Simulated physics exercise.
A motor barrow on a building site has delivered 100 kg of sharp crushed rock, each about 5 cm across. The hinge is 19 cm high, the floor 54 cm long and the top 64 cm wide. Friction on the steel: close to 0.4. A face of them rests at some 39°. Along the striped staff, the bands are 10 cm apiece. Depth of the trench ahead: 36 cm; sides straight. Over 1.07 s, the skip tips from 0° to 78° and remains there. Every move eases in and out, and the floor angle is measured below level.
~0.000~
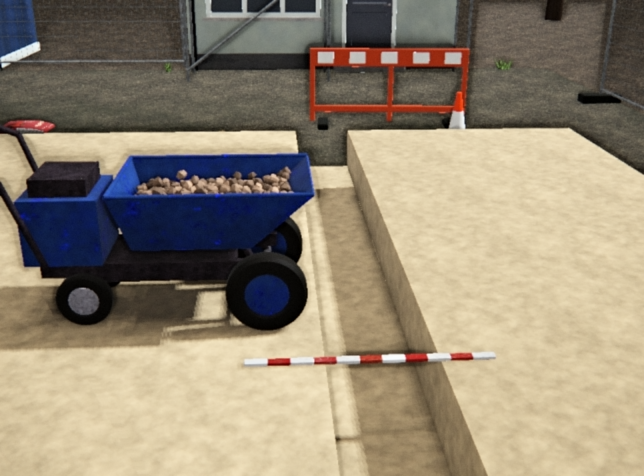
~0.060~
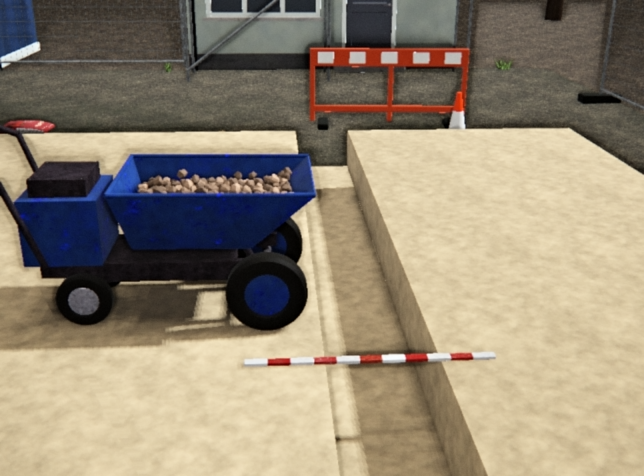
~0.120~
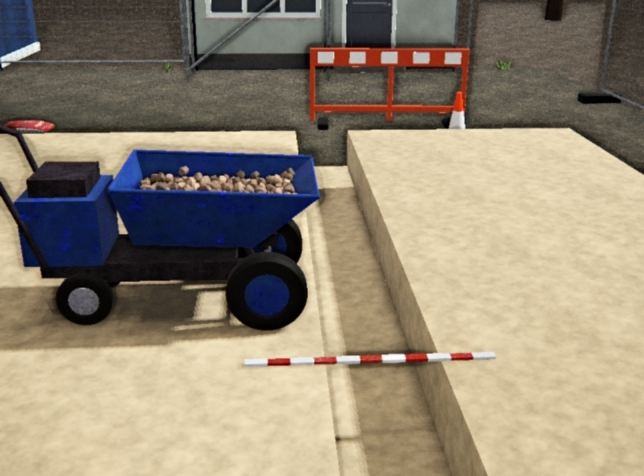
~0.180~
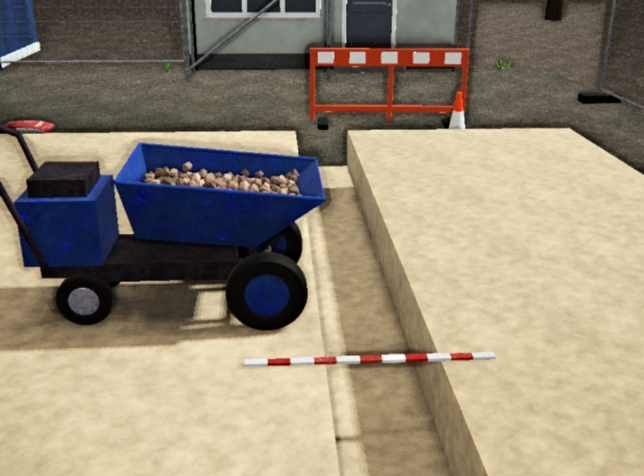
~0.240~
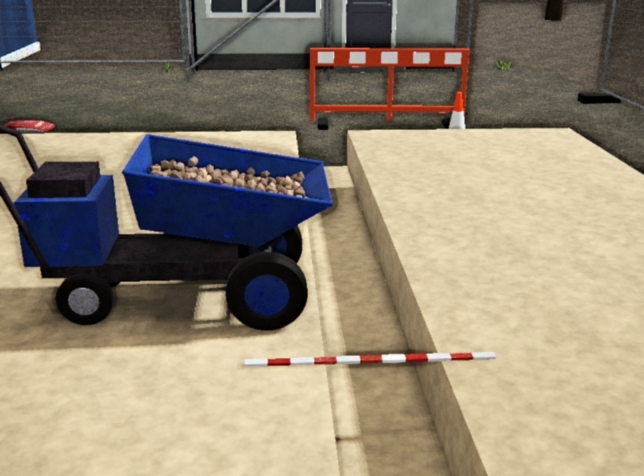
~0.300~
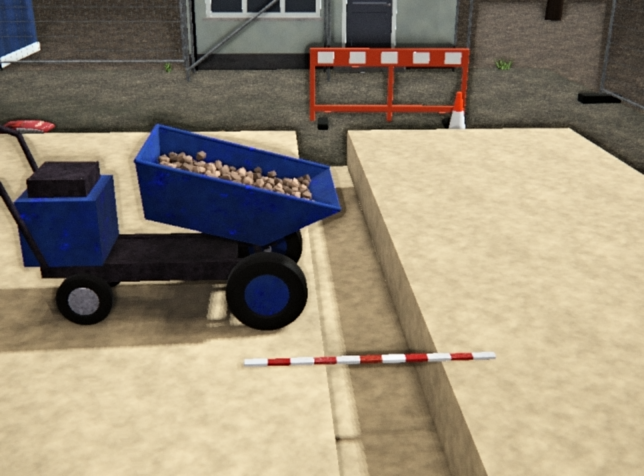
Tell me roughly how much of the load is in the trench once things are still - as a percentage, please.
I would put it at 88 %.
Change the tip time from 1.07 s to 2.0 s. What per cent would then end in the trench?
About 95 percent, I'd say.
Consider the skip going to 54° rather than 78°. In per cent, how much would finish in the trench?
Share in trench: Approx. 30%.
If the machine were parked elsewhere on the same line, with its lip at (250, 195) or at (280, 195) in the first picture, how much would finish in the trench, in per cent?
It comes to about 100 and 100 in a hundred.
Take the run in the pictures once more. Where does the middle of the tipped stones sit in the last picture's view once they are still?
About (390, 347).
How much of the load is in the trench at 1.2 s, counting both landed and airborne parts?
Close to 55 per cent has got there by then.
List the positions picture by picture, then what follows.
In the first frame, lip at (314, 195), floor tilted 0°, highest stones at (233, 181).
In the second frame, the skip is at 1°, its lip at (315, 195); the top of the load is at (221, 182); the stones move at 0.2 m/s on average.
In the third frame, lip at (319, 197), floor tilted 3°, highest stones at (183, 182); the stones move at 0.4 m/s on average.
In the fourth frame, lip at (325, 200), floor tilted 6°, highest stones at (182, 176); the stones move at 0.5 m/s on average.
In the fifth frame, lip at (332, 204), floor tilted 10°, highest stones at (168, 170); the stones move at 0.6 m/s on average.
In the sixth frame, lip at (340, 210), floor tilted 15°, highest stones at (174, 163); the stones move at 0.7 m/s on average.
After 0.8 s the floor is at 66°; 100 % in the skip; the foremost stones are at (371, 265).
After 1.2 s the floor is at 78°; 42 % in the skip, 53 % in the trench, 5 % past the trench; the foremost stones are at (441, 289).
After 1.5 s the floor is at 78°; 3 % in the skip, 85 % in the trench, 12 % past the trench; the foremost stones are at (502, 282).
After 3.5 s the floor is at 78°; 0 % in the skip, 88 % in the trench, 12 % past the trench; the foremost stones are at (515, 282).
